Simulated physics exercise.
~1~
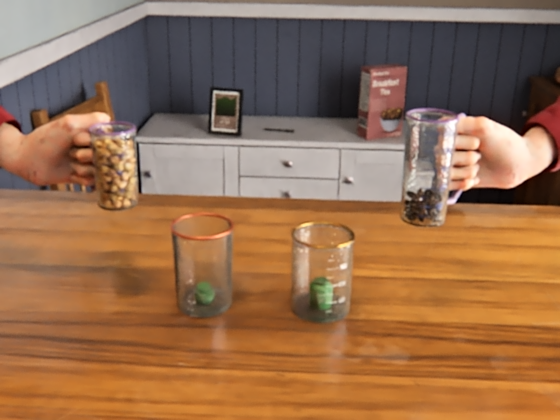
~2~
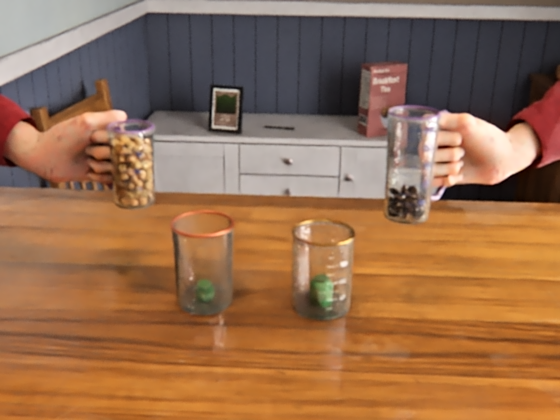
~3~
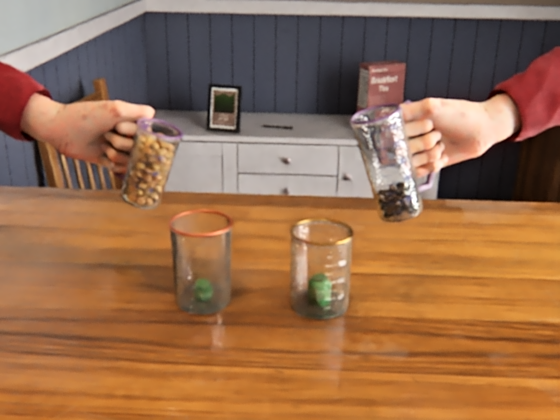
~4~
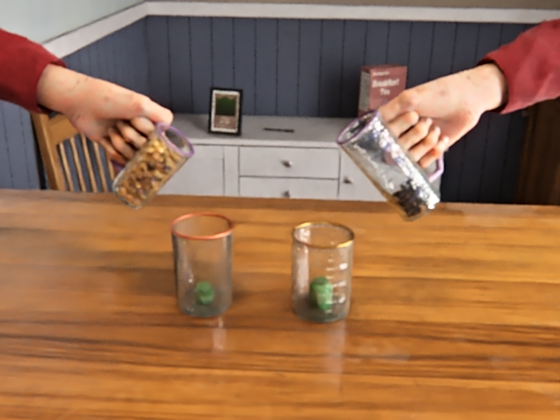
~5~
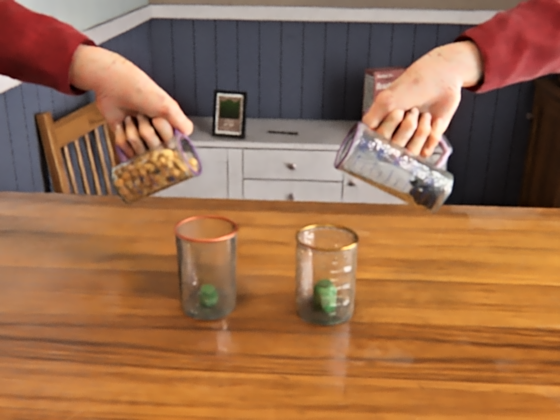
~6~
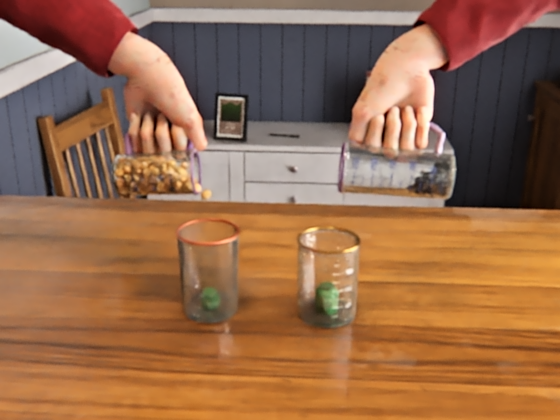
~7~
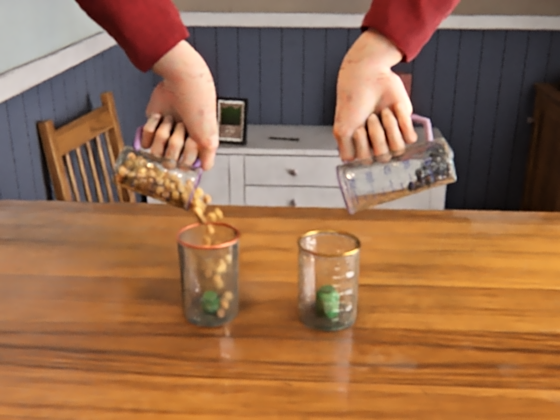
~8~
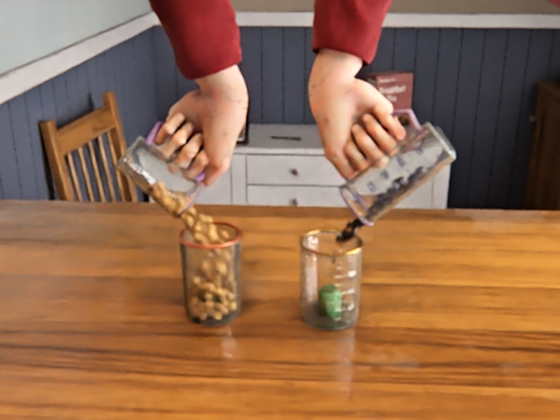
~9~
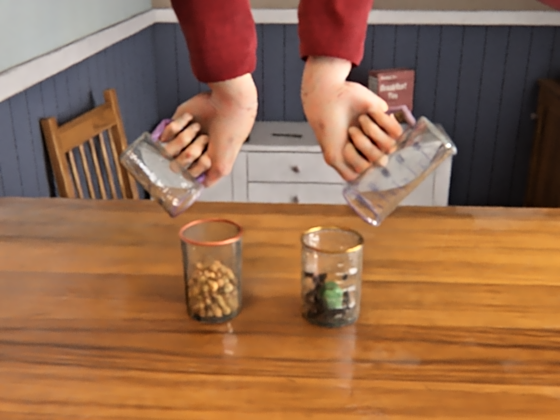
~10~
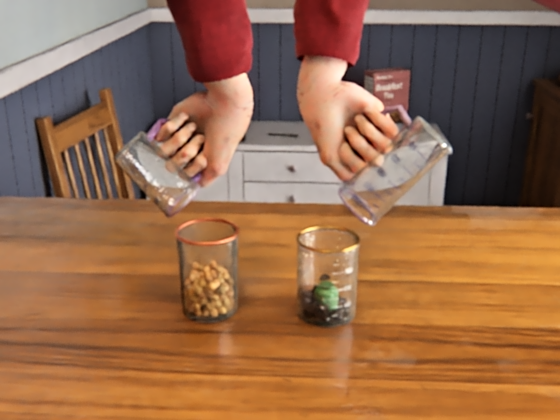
Two hands tipped cups over a pair of clear containers, pouring golden-brown pieces into the left glass and then black ones into the right beaker, until both cups were empty, with the left green object buried and the right one still poking out.
